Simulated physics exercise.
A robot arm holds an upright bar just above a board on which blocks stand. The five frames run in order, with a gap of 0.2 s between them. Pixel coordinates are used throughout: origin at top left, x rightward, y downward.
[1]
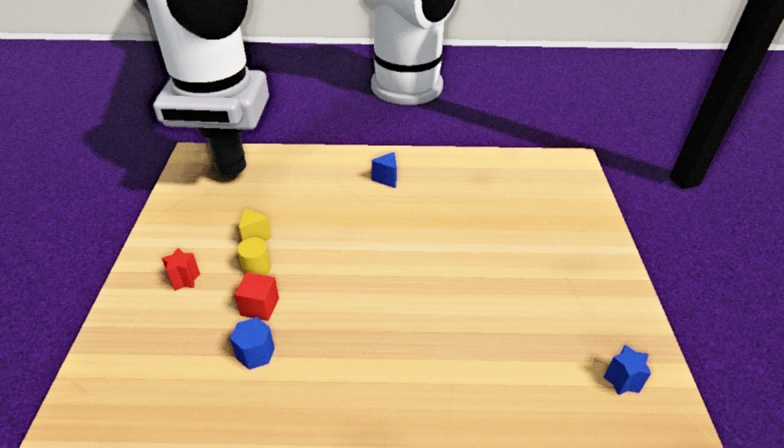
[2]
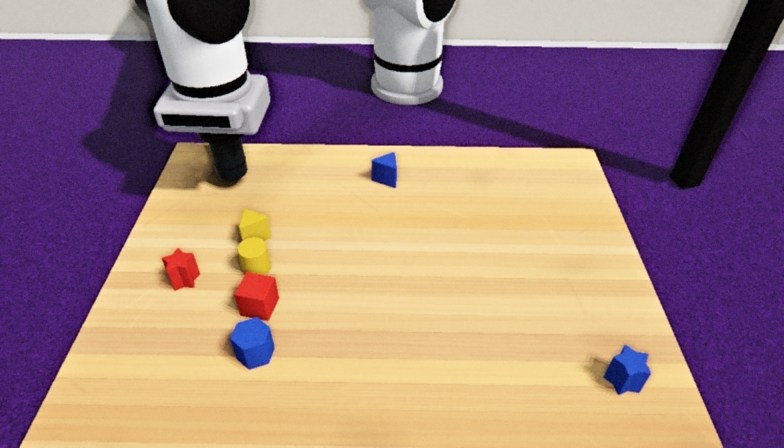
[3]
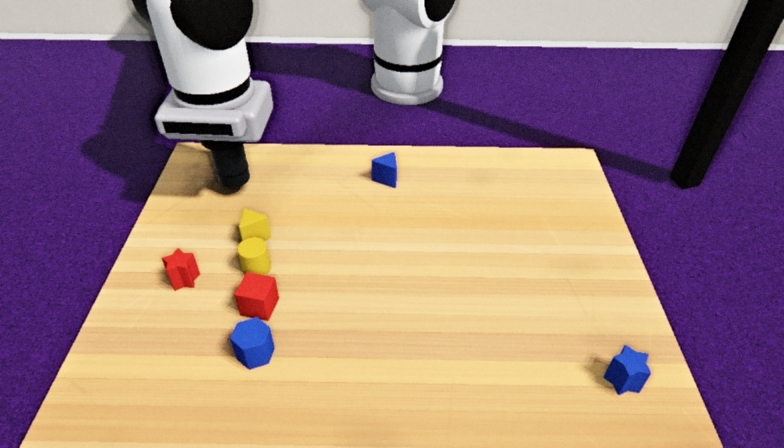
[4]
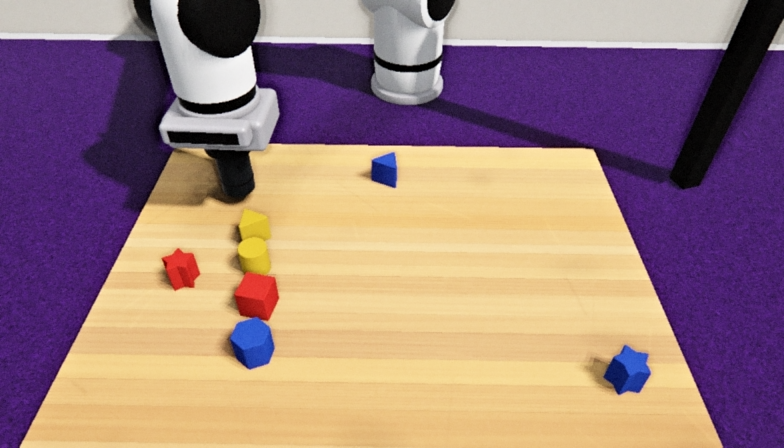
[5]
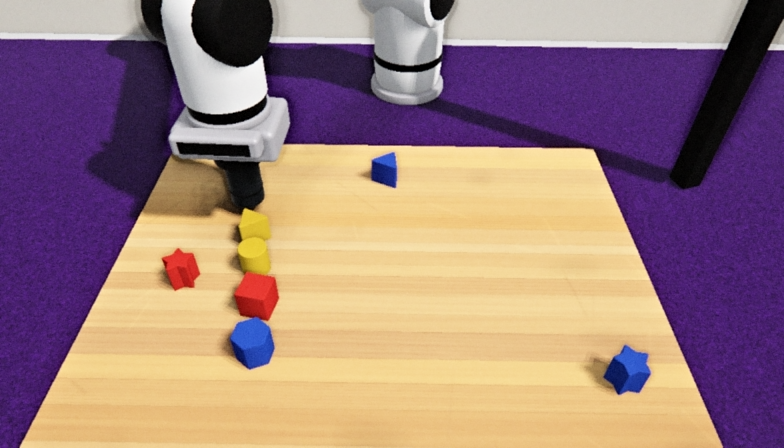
A robot arm holding a short black bar moved slowly toward the viewer and slightly right over a wooden board, nearing a yellow triangle, while the red, yellow and blue blocks all stayed still.
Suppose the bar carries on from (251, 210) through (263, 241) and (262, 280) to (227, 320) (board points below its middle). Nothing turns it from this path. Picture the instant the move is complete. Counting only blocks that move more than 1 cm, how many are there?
That makes 3 blocks or more.
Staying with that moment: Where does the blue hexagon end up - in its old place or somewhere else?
It leaves its spot.
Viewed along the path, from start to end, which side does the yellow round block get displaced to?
Answer: Right.
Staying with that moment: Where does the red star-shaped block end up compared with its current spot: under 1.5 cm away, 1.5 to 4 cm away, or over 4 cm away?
It goes under 1.5 cm.
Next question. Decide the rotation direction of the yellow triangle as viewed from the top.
Top view: Clockwise.
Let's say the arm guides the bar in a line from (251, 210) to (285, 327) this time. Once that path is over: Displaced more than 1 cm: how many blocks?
Going by the path, three or more blocks will move.
The first path, step by step. One third of the way, bar at (261, 231); yellow triangle at (249, 240); yellow round block at (251, 257).
Two thirds of the way, bar at (260, 268); yellow triangle at (227, 257), turned 45° clockwise; yellow round block at (231, 278); red four-sided block at (254, 295), turned 35° anticlockwise.
At the end, bar at (223, 309); red star-shaped block in place; blue hexagon at (254, 346); yellow triangle at (222, 263), turned 90° clockwise; yellow round block at (183, 311); red four-sided block at (247, 315), turned 70° anticlockwise.
